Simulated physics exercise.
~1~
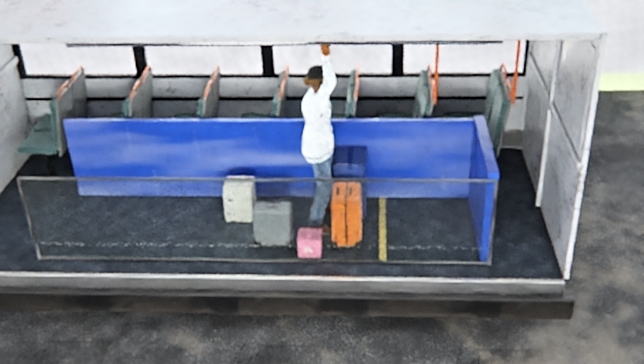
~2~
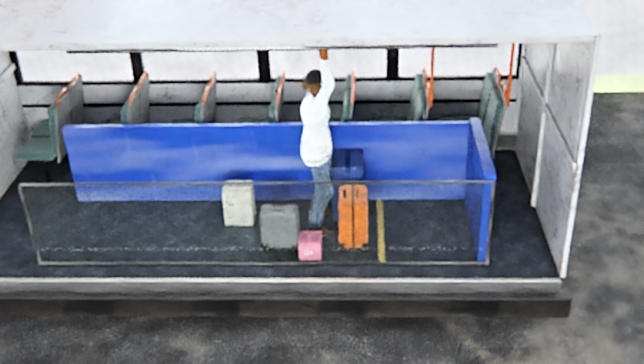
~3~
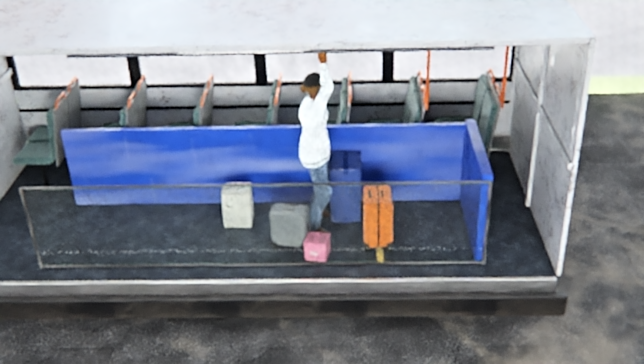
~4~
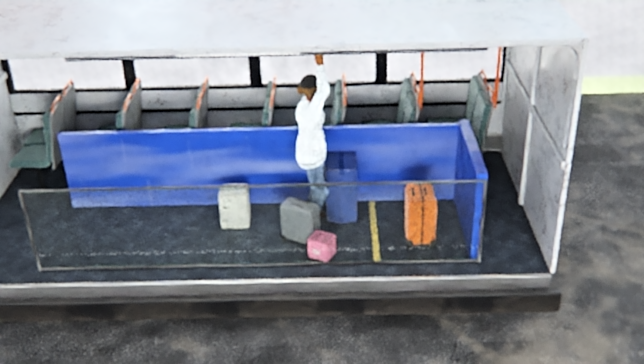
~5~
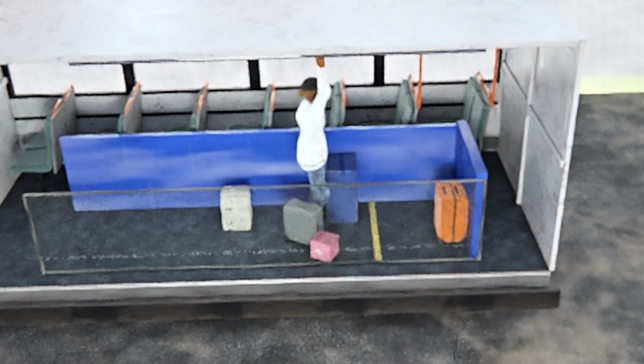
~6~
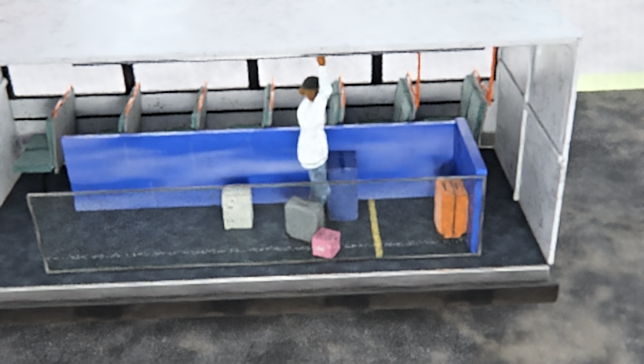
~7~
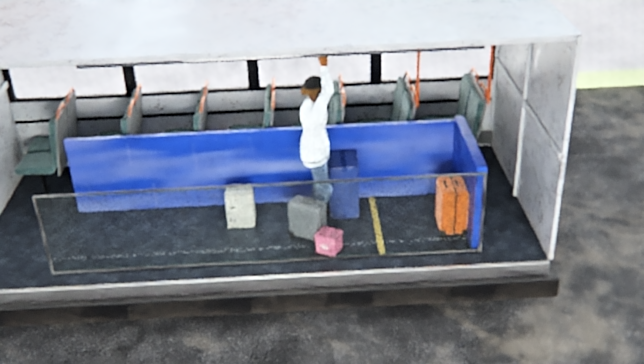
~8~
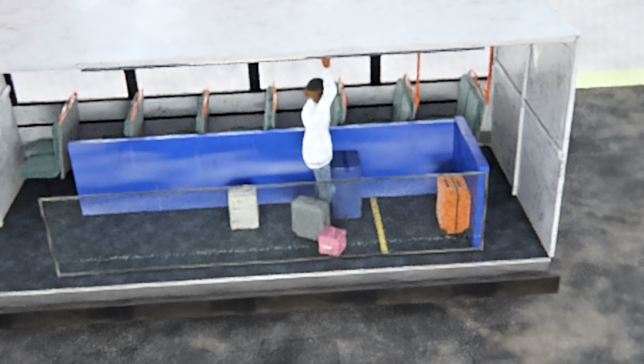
The clip opens on a cutaway tram bay with a blue back panel, where a passenger in a white top holds the overhead rail among five pieces of loose luggage. The big orange case starts rolling right, and the small grey case beside the passenger shifts slightly the same way. The orange case passes over the yellow line, while the pink tub slides a little to the right. The orange case then comes to rest upright near the blue end panel. At the end, the grey case, pink tub, white pack and tall blue bag all remain short of the line.
